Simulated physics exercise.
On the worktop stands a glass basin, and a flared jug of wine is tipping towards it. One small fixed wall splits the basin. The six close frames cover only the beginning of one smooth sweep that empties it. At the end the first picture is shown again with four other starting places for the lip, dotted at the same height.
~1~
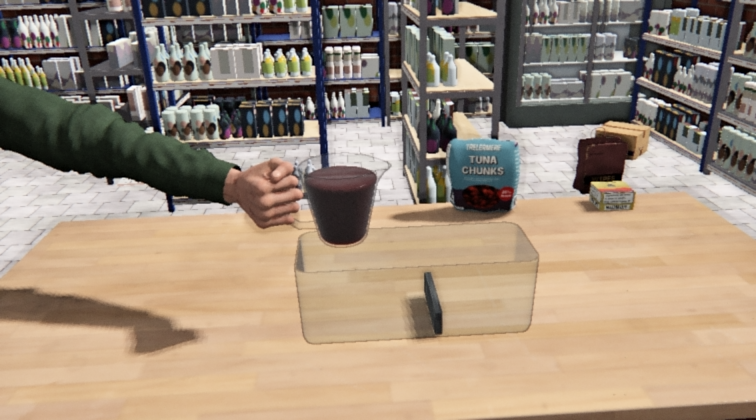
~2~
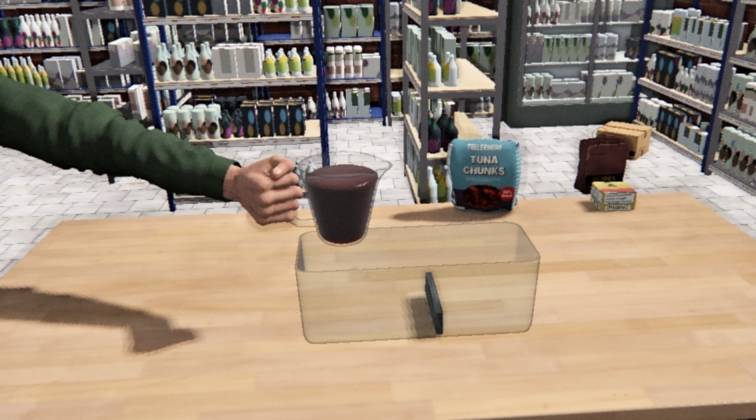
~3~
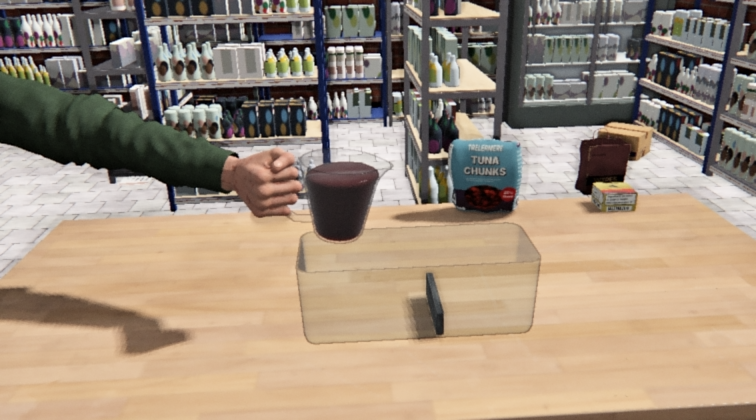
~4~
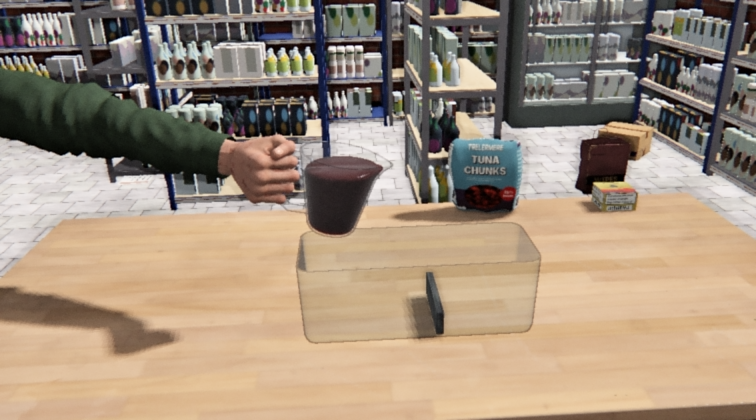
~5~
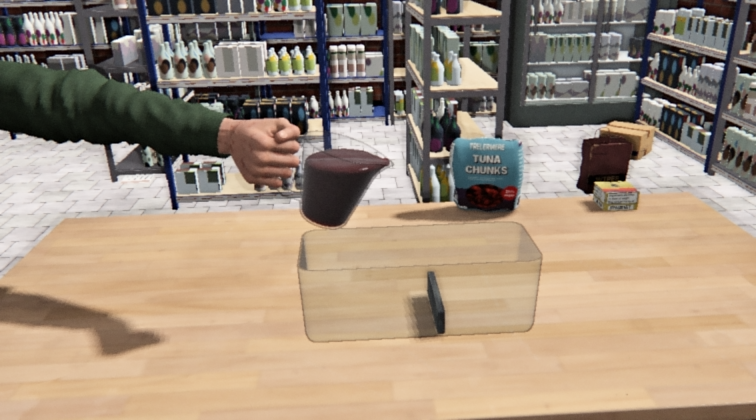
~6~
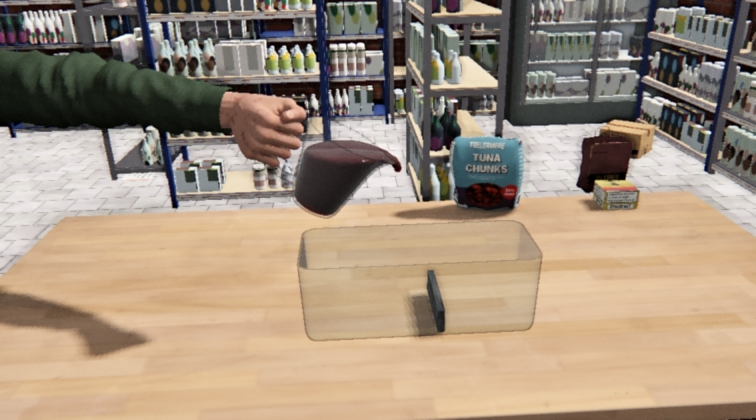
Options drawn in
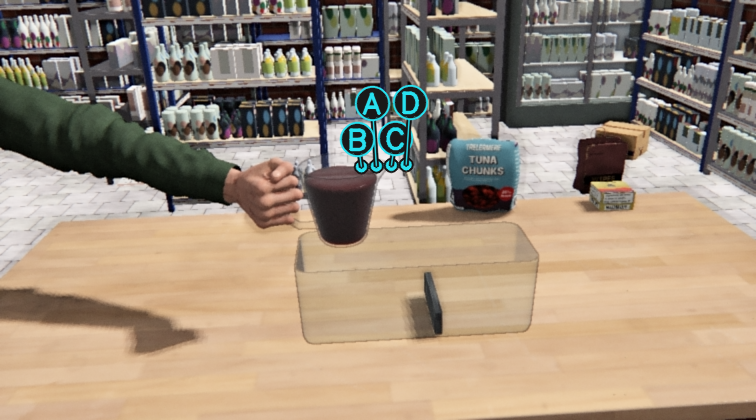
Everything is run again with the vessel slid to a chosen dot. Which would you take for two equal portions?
Go for B.
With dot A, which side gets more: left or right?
The right one.
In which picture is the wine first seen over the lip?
In picture 6.
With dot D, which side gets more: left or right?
The right one.
In cyan, A at (376, 166); B at (361, 166); C at (391, 165); D at (406, 164).
If A is chosen, about 17 % ends left of the wall and 82 % right of it.
If B is chosen, about 52 % ends left of the wall and 47 % right of it.
If C is chosen, about 6 % ends left of the wall and 94 % right of it.
If D is chosen, about 5 % ends left of the wall and 94 % right of it.
